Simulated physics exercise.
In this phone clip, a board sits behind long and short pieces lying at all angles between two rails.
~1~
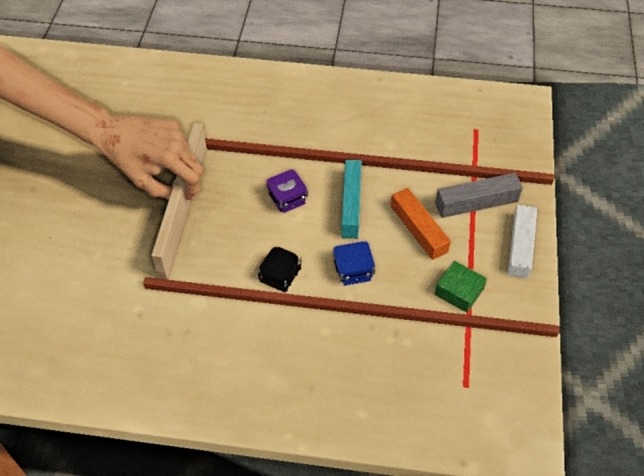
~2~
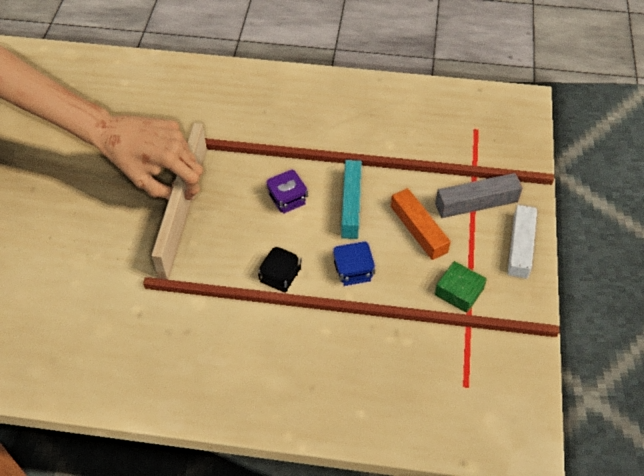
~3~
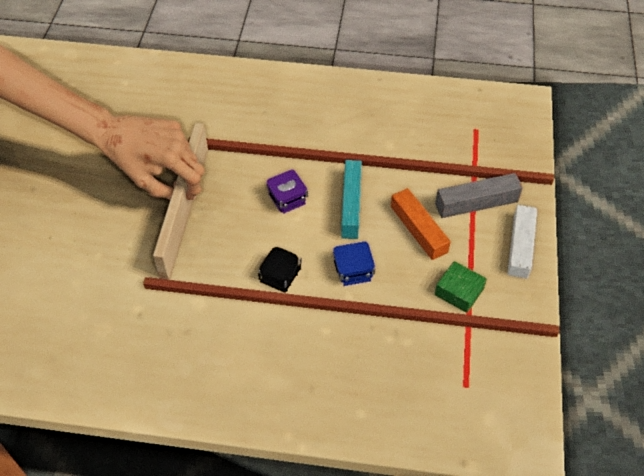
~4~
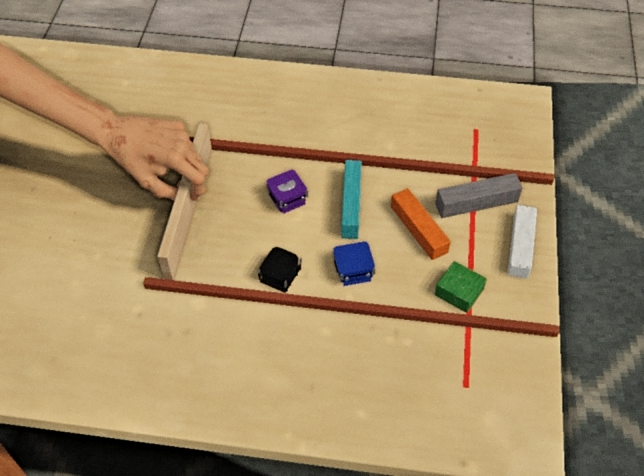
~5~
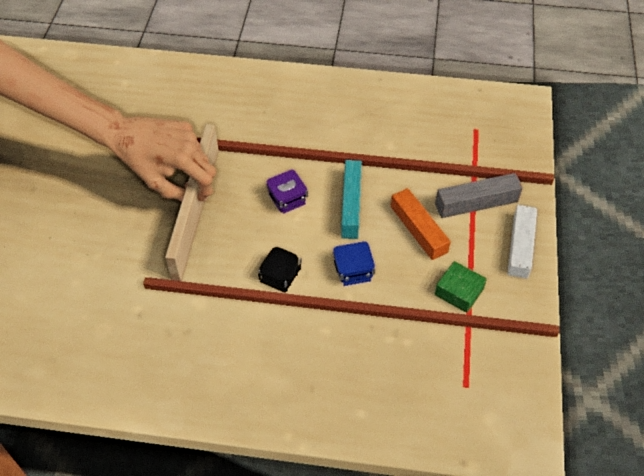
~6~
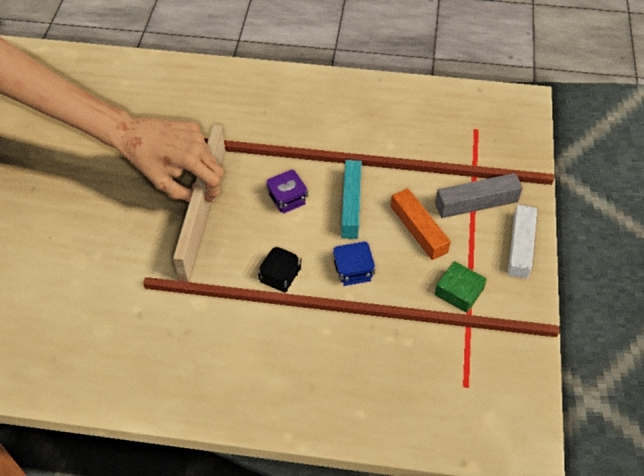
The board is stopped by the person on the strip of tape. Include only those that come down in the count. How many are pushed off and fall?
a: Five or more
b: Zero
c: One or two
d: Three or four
Answer: C.
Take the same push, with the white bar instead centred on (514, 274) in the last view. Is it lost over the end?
The white bar plunges.
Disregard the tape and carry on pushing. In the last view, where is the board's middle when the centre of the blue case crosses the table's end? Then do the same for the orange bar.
Blue case: (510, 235); orange bar: (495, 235).
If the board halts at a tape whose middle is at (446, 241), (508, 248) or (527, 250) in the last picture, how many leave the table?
Taken one after another, the numbers are 0, 4 and 6.
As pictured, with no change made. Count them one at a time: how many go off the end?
The answer is exactly 2.
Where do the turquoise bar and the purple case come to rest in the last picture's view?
(515, 215) and (489, 222).
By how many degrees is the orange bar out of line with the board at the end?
About 0°.
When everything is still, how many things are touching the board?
Contact count: 2.
Soon after, none off yet; white bar at rest near (523, 241); grey bar at rest near (478, 196); green block at rest near (461, 287).
In the end, the number that fall off is one or two; gone, grey bar and white bar.
